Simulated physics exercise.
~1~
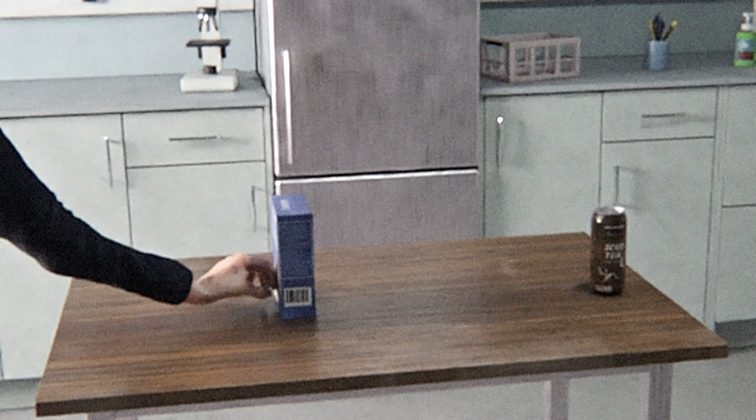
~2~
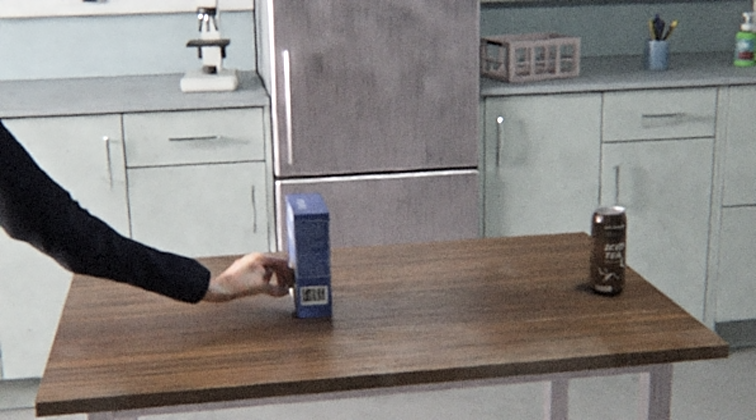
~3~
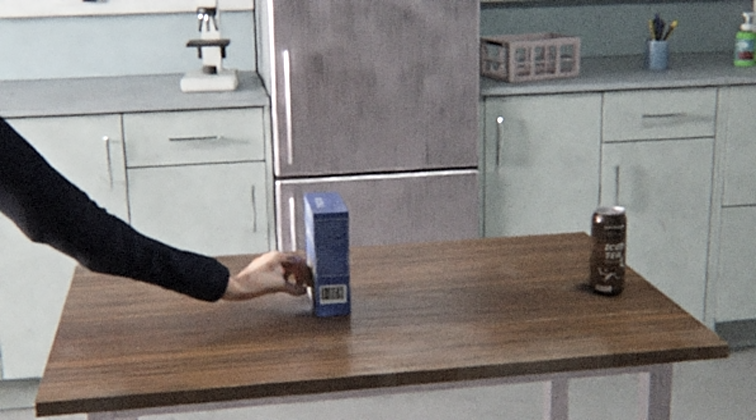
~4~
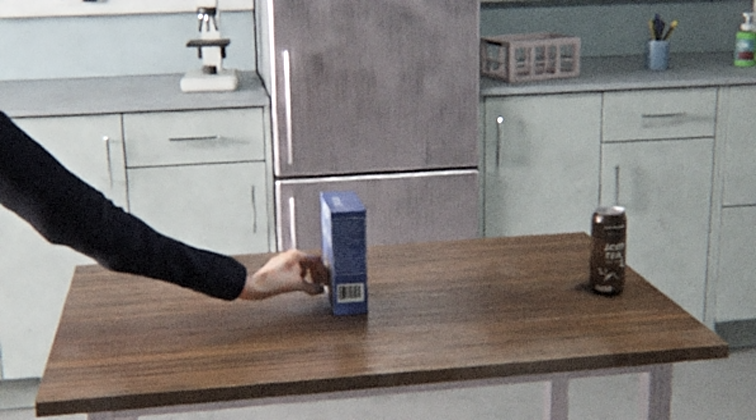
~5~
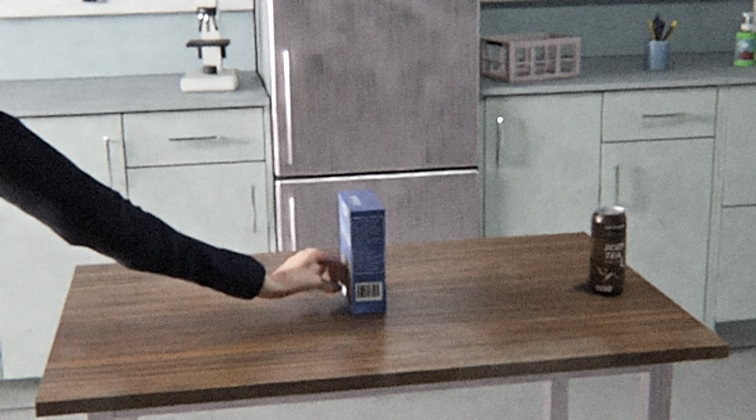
In a room with pale cabinets and a fridge, a hand in a dark sleeve slowly pushed an upright blue packet a short way right across a wooden table, leaving it standing, still apart from a brown can that never moved.
